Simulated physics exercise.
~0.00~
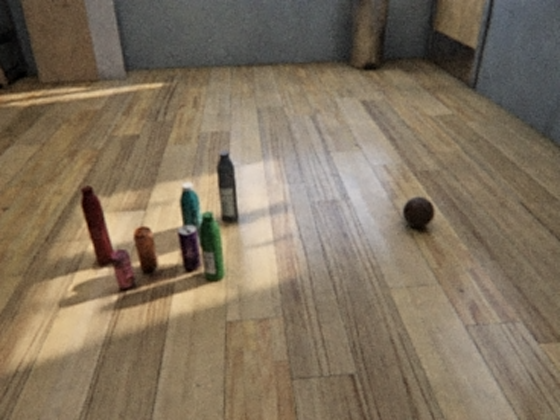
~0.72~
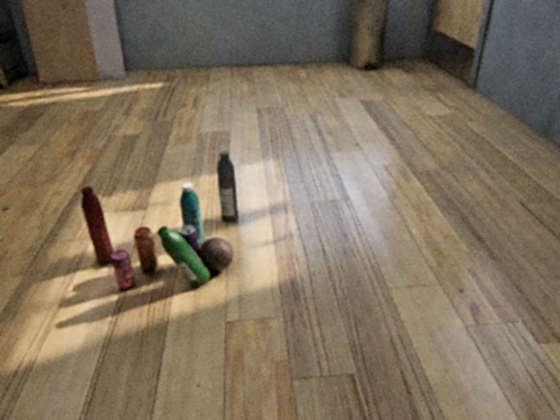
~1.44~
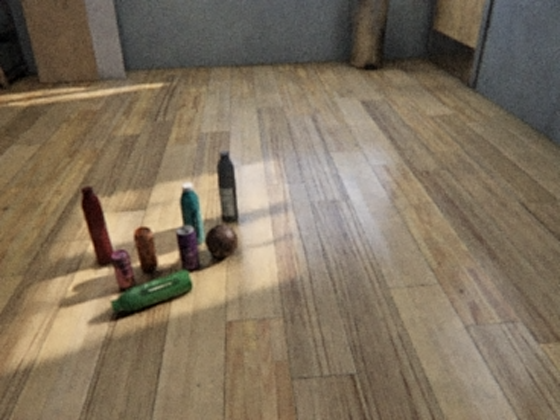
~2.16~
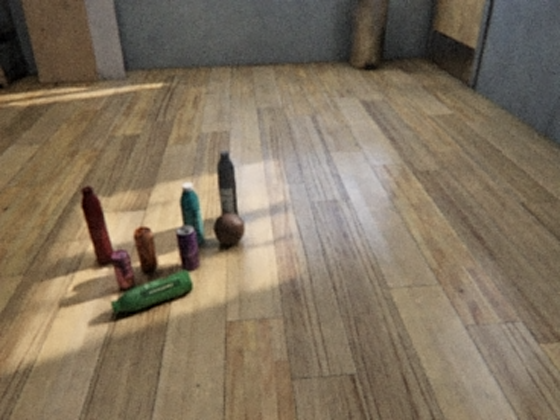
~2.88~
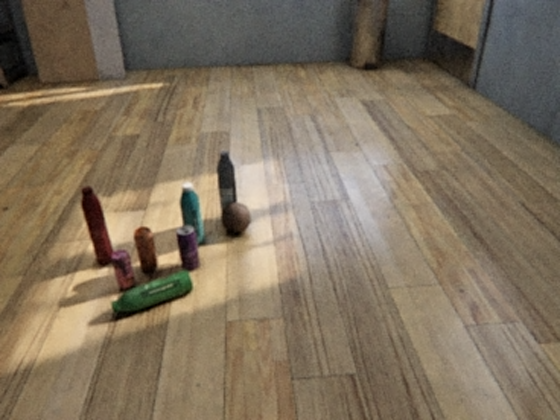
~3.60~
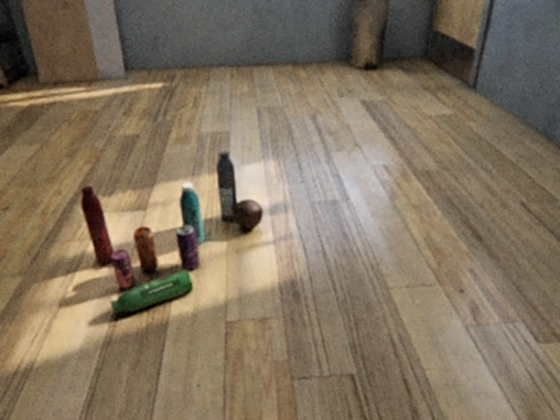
On a sunlit wooden floor, a brown ball rolls left, knocks over a green bottle and drifts back past the standing grey bottle.
